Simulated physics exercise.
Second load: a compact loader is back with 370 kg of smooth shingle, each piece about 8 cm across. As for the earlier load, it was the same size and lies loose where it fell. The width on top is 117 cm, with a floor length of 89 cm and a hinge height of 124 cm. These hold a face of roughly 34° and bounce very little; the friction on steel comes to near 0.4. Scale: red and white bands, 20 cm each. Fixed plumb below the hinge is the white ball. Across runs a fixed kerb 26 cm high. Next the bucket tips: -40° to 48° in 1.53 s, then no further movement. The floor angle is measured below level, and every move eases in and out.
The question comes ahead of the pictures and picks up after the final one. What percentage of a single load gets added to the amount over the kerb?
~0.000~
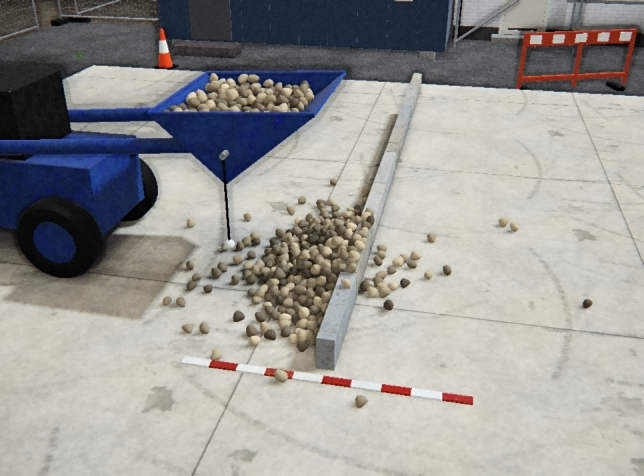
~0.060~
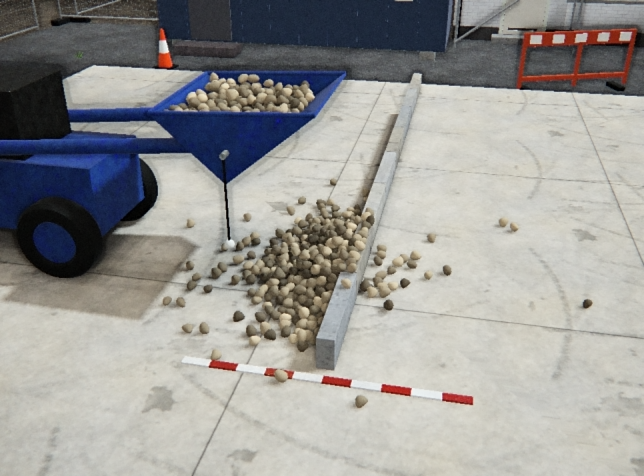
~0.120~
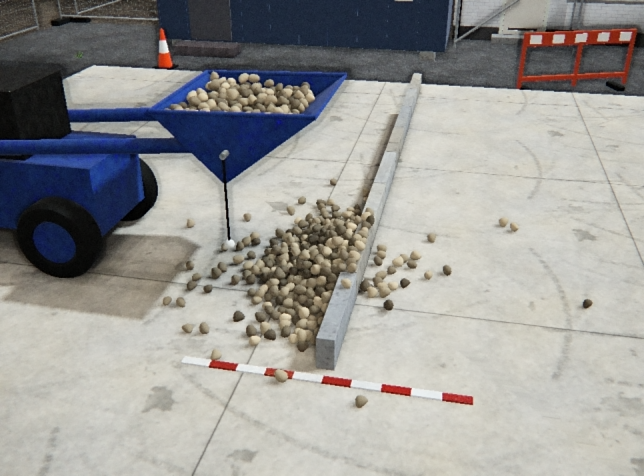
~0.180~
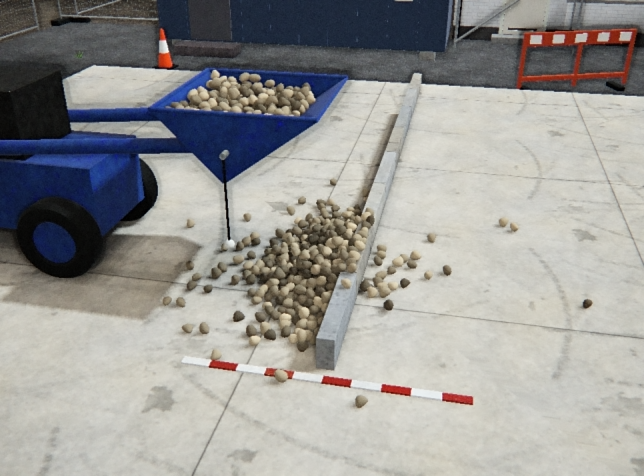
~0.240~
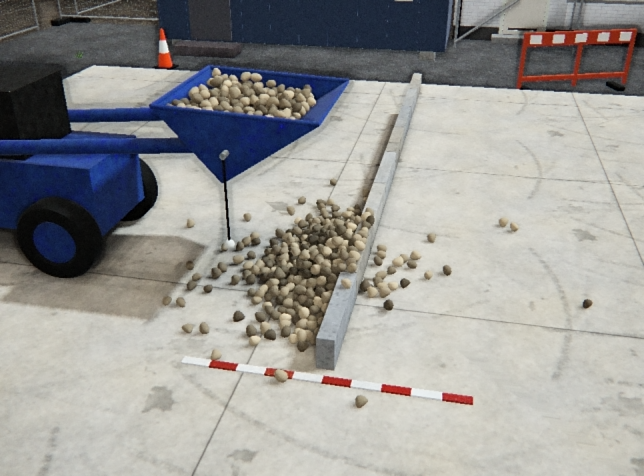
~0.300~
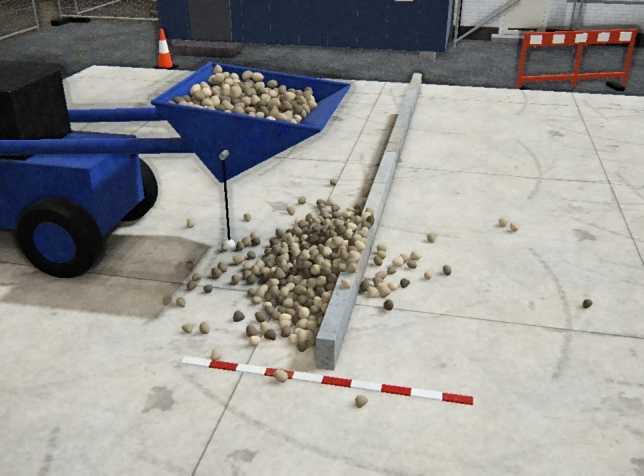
23 %.
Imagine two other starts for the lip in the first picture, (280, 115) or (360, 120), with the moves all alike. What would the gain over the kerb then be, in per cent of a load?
Some 0 percent, and then 85 percent.
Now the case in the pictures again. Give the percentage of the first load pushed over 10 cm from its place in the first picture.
I'd say roughly 25 per cent of them.
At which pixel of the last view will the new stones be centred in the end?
I'd say close to (325, 253).
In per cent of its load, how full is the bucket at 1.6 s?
Some 15 %, roughly, is held.
After 1.1 s the floor is at 34°; in per cent of one load, 97 in the bucket, 98 on this side of the kerb, 5 over the kerb; the foremost stones are at (467, 255).
After 1.6 s the floor is at 48°; in per cent of one load, 13 in the bucket, 173 on this side of the kerb, 13 over the kerb; the foremost stones are at (468, 255).
After 2.0 s the floor is at 48°; in per cent of one load, 0 in the bucket, 174 on this side of the kerb, 26 over the kerb; the foremost stones are at (496, 259).
After 4.7 s the floor is at 48°; in per cent of one load, 0 in the bucket, 172 on this side of the kerb, 28 over the kerb; the foremost stones are at (528, 261). Net gain over the kerb, 23.
